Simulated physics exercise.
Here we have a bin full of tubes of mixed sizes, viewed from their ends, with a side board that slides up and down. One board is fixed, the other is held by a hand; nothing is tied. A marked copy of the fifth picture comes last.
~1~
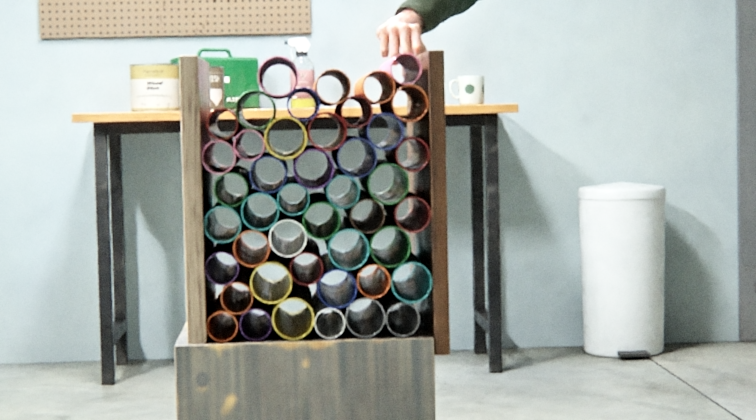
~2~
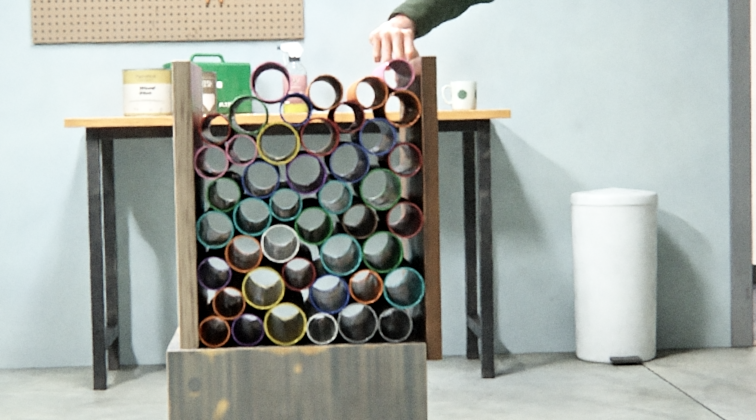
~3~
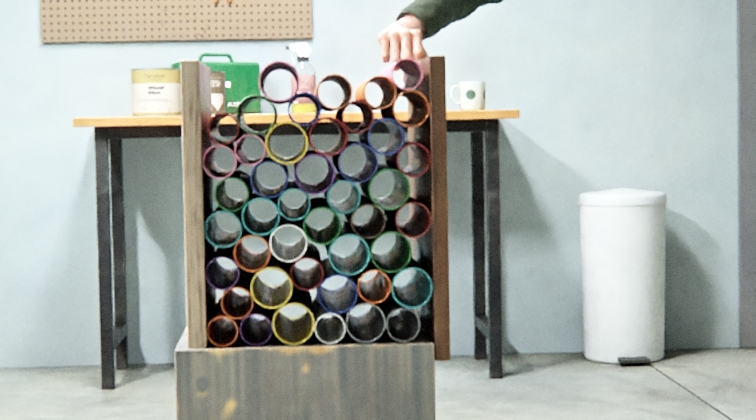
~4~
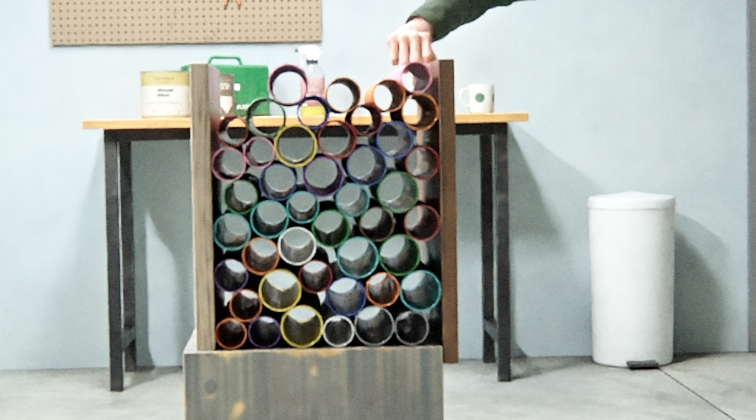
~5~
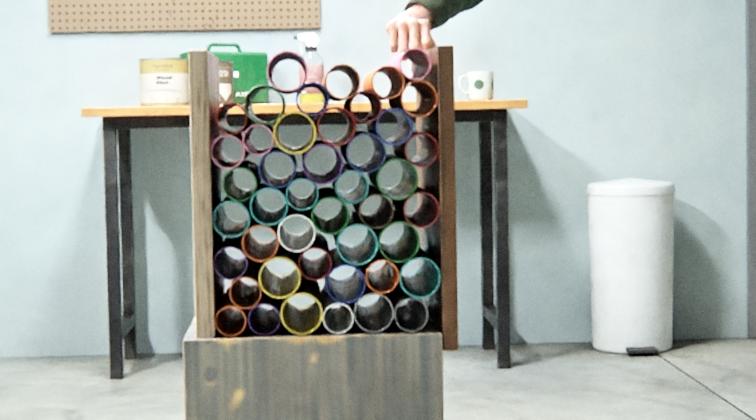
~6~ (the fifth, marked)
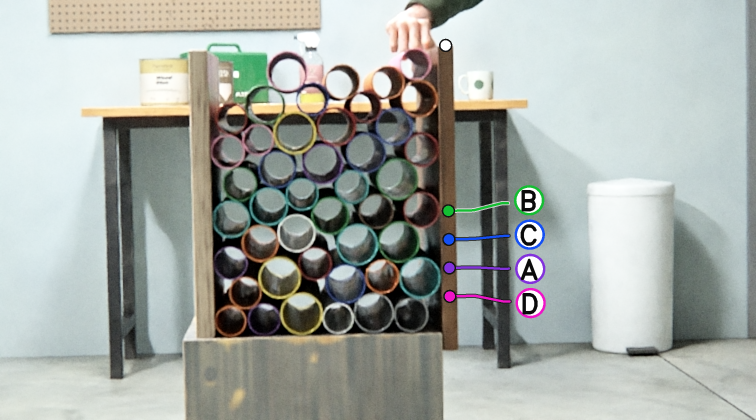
Hand resting on the top right of a wooden bin stacked with colourful open-ended tubes, which stay still as the view shifts slightly.
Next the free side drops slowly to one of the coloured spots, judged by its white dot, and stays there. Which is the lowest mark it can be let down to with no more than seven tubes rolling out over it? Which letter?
The answer is mark B.
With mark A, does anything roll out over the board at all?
Yes, at A.
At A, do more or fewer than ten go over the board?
At A, more than ten.
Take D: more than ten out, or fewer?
It loses more than ten.
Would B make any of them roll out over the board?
Yes.
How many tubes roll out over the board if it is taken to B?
The count is seven.
On the marked copy, A at (449, 268); B at (449, 211); C at (449, 239); D at (450, 296); the white dot at (446, 45).
Taking B. A third of the way, top of the board (438, 116).
Two thirds of the way, top of the board (439, 195).
When it is over, top of the board (440, 211), seven out over the board.
As for the rest, A more than seven out over the board; C more than seven out over the board; D more than seven out over the board.
